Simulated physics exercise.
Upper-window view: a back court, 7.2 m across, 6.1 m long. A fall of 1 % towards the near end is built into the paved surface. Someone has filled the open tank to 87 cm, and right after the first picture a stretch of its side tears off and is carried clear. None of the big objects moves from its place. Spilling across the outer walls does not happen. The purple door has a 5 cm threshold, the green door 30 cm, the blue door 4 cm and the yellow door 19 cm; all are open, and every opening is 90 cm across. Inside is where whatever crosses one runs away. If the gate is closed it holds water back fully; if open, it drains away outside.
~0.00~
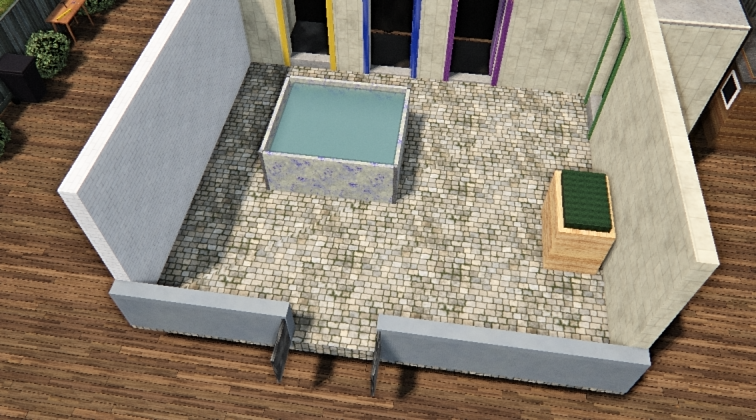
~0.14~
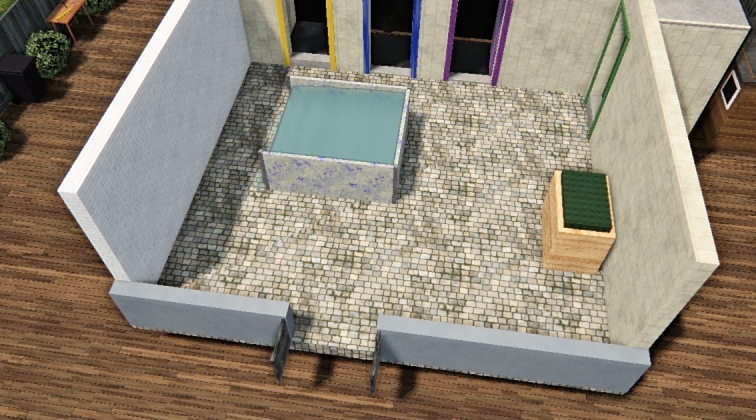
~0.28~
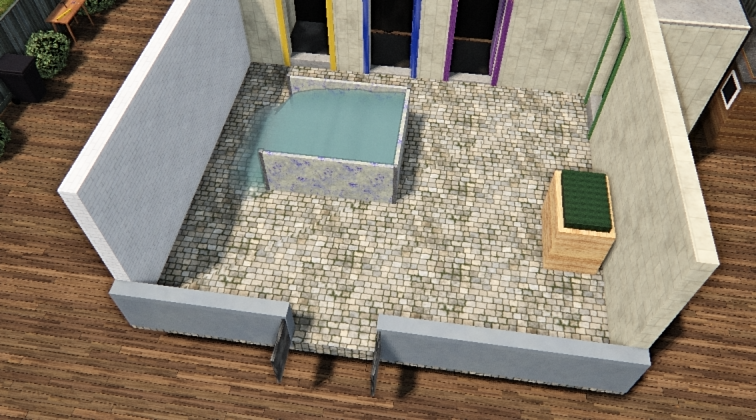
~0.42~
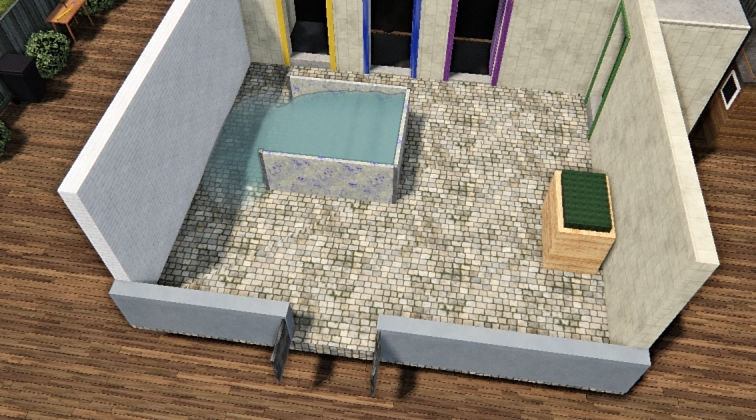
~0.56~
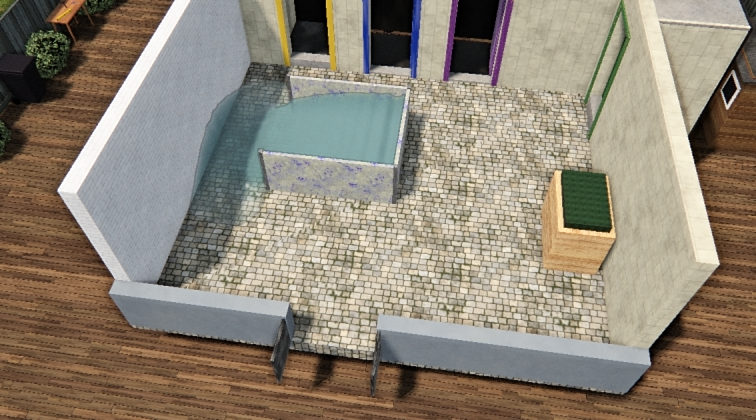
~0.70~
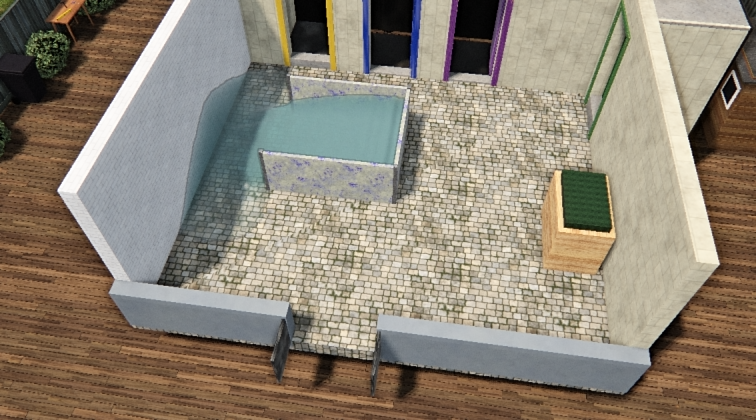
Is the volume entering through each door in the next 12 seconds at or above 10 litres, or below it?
Result: Purple door: Past the set amount; green door: Under the set amount; blue door: Past the set amount; yellow door: Past the set amount.
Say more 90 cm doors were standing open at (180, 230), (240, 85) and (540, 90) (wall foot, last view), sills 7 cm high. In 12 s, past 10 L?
In sequence the answers are more than that, more than that and more than that.
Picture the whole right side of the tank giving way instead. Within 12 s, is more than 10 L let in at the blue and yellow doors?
Door blue goes beyond, door yellow stays within.
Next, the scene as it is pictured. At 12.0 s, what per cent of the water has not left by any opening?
Close to 88 in a hundred remains.
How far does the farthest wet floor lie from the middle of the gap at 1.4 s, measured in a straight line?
I'd say around 3.8 m from the gap.
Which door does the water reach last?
Result: Green door.
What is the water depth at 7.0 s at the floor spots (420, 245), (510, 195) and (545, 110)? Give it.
3, 9 and 12 cm.
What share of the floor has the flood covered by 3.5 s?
Wet share: Near 70 percent.
After 1.4 s water covers 20 % of the floor and is deepest (64 cm) near (250, 66); purple door not reached, green door not reached, blue door not reached, yellow door 11 cm at the sill, 0 L in.
After 2.2 s water covers 35 % of the floor and is deepest (56 cm) near (250, 66); purple door not reached, green door not reached, blue door 6 cm at the sill, 0 L in, yellow door 29 cm at the sill, 6 L in.
After 3.5 s water covers 70 % of the floor and is deepest (34 cm) near (148, 306); purple door 4 cm at the sill, 0 L in, green door not reached, blue door 8 cm at the sill, 4 L in, yellow door 23 cm at the sill, 48 L in.
After 7.0 s water covers 95 % of the floor and is deepest (19 cm) near (577, 212); purple door 6 cm at the sill, 1 L in, green door 12 cm at the sill, 0 L in, blue door 4 cm at the sill, 15 L in, yellow door 7 cm at the sill, 55 L in.
After 12.0 s water covers 100 % of the floor and is deepest (14 cm) near (601, 367); purple door 9 cm at the sill, 34 L in, green door 7 cm at the sill, 0 L in, blue door 8 cm at the sill, 26 L in, yellow door 4 cm at the sill, 55 L in.
